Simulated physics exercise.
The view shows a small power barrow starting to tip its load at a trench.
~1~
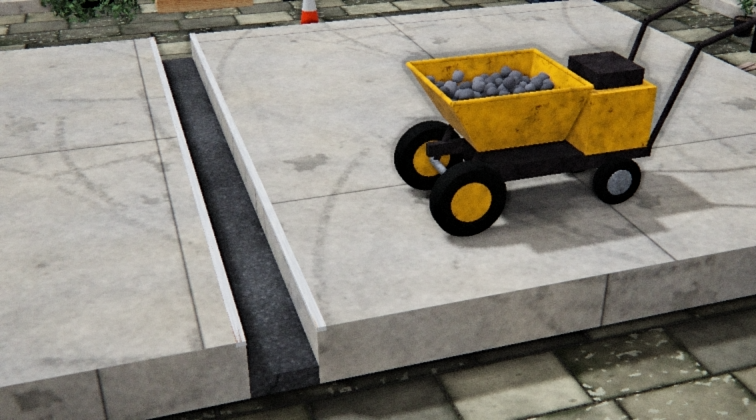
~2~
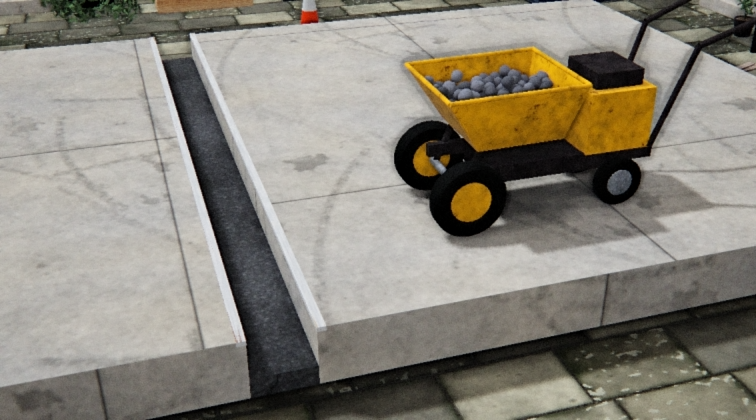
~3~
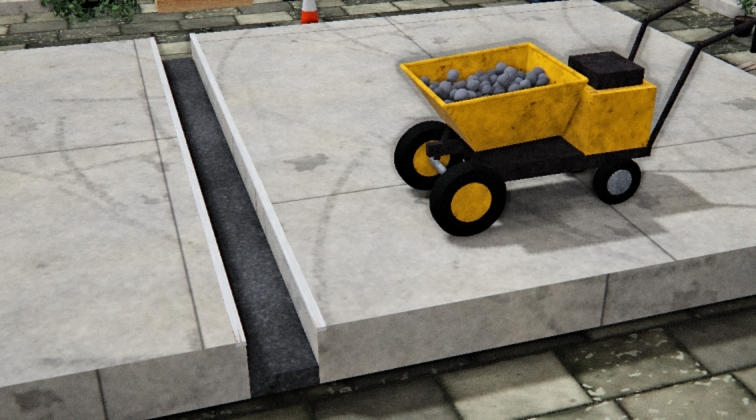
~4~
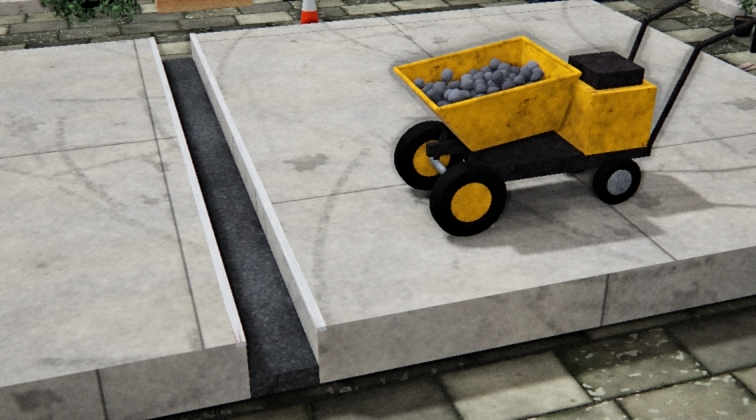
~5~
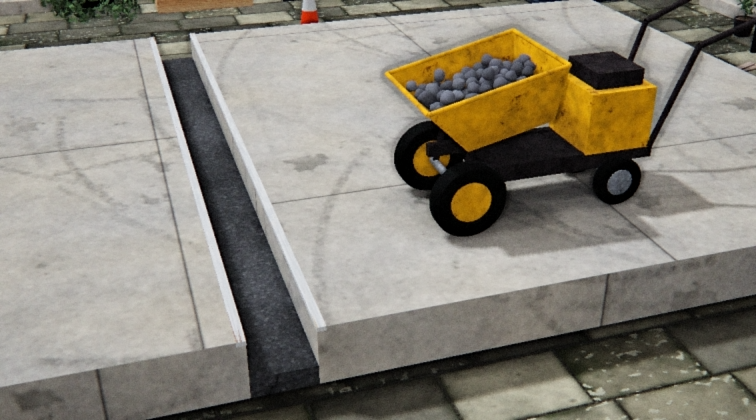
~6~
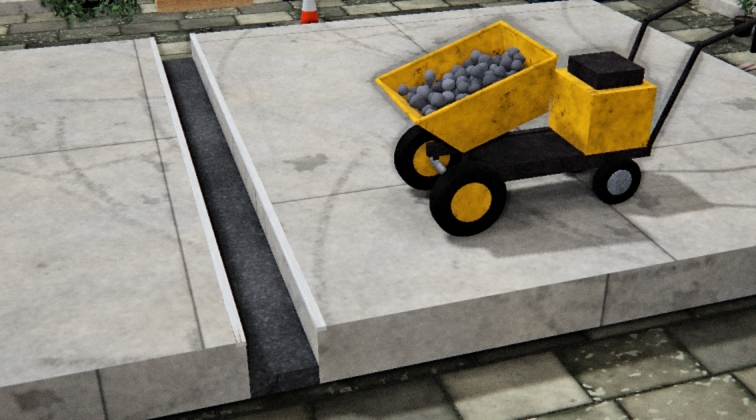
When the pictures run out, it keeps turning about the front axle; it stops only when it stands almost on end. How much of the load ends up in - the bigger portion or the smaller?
Minority in.
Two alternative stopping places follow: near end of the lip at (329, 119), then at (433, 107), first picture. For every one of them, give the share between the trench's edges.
First spot: About 30 percent; second spot: About 50 percent.
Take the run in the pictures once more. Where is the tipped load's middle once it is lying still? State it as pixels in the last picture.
Roughly at (297, 230), give or take.
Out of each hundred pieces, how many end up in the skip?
0 per cent or so.
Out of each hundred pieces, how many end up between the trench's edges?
Around 35 per cent.
Shortly afterwards, skip tipped steeply; the whole lot in the skip.
Next, skip tipped right over; the bulk in the skip; a little short of the trench; only a few falling.
Some moments later, skip tipped right over; near a quarter in the skip; near half short of the trench; near a quarter in or heaped over the trench; only a few beyond it.
In the end, skip tipped right over; only a few in the skip; near two thirds short of the trench; near a third in or heaped over the trench; only a few beyond it.
